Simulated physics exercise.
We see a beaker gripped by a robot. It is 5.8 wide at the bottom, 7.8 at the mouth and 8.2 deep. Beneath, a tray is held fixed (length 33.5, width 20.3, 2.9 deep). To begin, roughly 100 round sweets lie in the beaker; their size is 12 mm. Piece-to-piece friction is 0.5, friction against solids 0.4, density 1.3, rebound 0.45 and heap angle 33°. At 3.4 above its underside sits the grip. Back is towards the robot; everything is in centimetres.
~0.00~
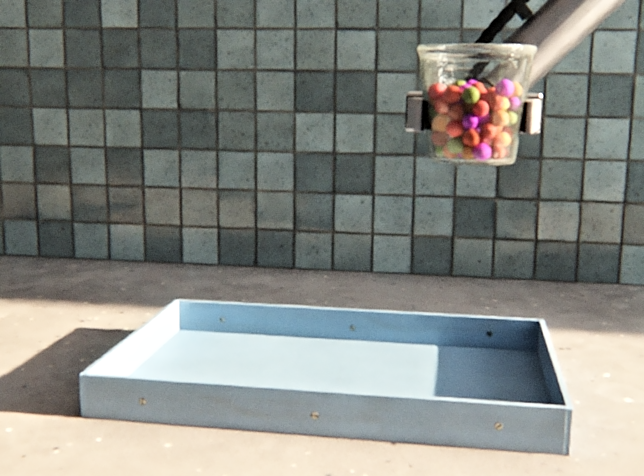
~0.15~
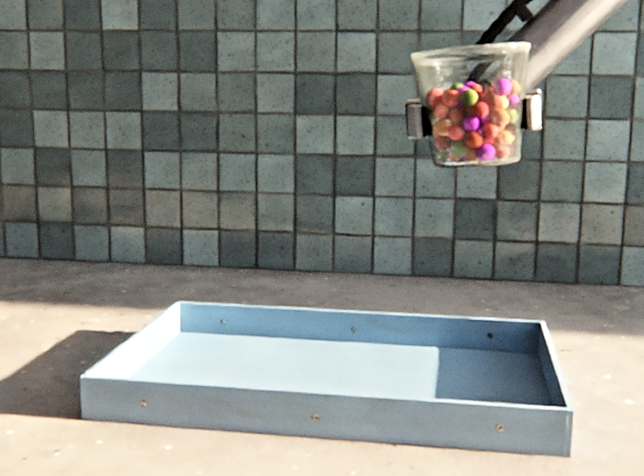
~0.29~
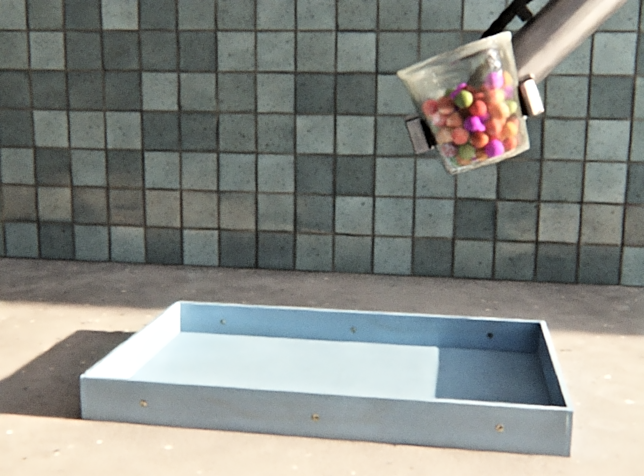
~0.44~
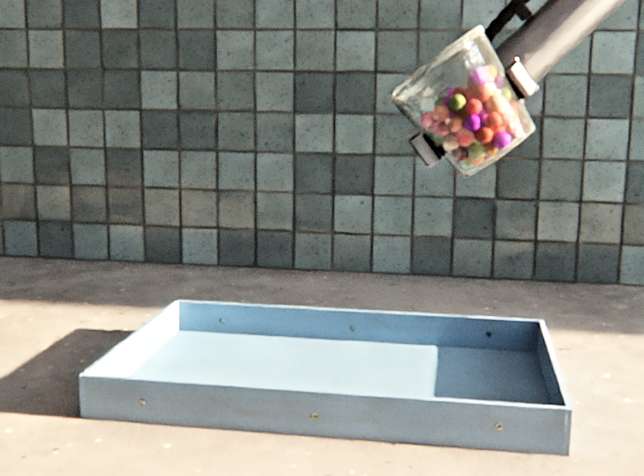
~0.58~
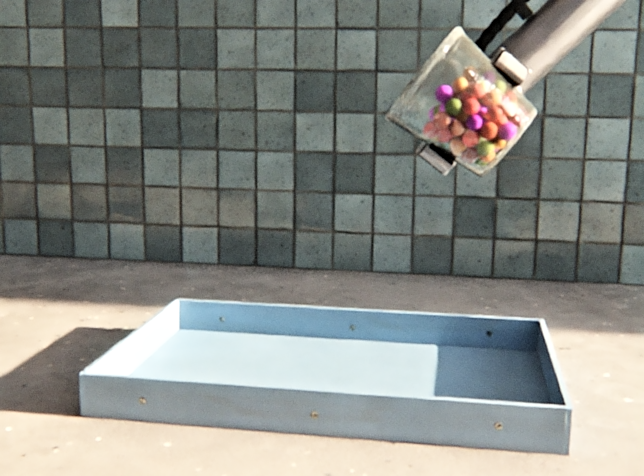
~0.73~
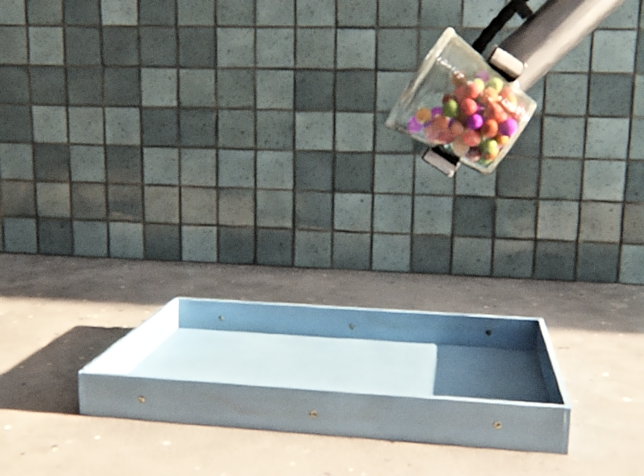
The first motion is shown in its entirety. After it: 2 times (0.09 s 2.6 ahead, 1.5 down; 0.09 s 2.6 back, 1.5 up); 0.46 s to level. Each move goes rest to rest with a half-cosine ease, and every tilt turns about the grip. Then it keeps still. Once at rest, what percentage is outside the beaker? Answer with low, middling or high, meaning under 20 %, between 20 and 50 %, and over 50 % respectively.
Low.
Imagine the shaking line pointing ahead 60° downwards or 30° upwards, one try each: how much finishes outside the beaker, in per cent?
Estimates, in order: 0 % then 35 %.
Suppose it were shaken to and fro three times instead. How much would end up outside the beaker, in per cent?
Near 10 per cent.
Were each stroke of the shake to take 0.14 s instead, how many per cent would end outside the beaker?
Estimate for that case: 0 %.
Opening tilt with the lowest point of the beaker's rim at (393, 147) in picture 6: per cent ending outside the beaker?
Close to 35 in a hundred.
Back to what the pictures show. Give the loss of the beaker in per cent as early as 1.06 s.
By then near 5 % is out.
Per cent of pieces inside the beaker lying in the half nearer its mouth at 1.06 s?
Some 45 percent is in that half.
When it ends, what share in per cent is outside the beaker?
Estimate: About 10 %.
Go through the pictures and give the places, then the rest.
The first picture shows beaker middle at (474, 106), level; upper third of the load around (477, 94), from x 435 to 515, top at y 85; 98 in the beaker.
The second picture shows beaker middle at (473, 108), tilted 6° forward; upper third of the load around (475, 97), from x 435 to 510, top at y 85.
The third picture shows beaker middle at (471, 109), tilted 20° forward; upper third of the load around (483, 97), from x 430 to 510, top at y 80.
The fourth picture shows beaker middle at (467, 109), tilted 38° forward; upper third of the load around (478, 96), from x 430 to 515, top at y 75.
The fifth picture shows beaker middle at (466, 110), tilted 52° forward; upper third of the load around (475, 97), from x 430 to 515, top at y 75.
The sixth picture shows beaker middle at (465, 110), tilted 58° forward; upper third of the load around (475, 98), from x 415 to 515, top at y 80; 98 in the beaker.
By 1.06 s, tilted 58° forward, highest piece 23 above the table; 94 in the beaker, 2 in the tray, 2 in flight or on a rim.
By 1.39 s, tilted 16° forward, highest piece 25 above the table; 90 in the beaker, 8 in the tray.
By 1.75 s, level, highest piece 26 above the table; 90 in the beaker, 8 in the tray.
By 2.80 s, level, highest piece 26 above the table; 90 in the beaker, 8 in the tray.
Final count, 90 in the beaker, 8 in the tray. That is 8 % outside the beaker.
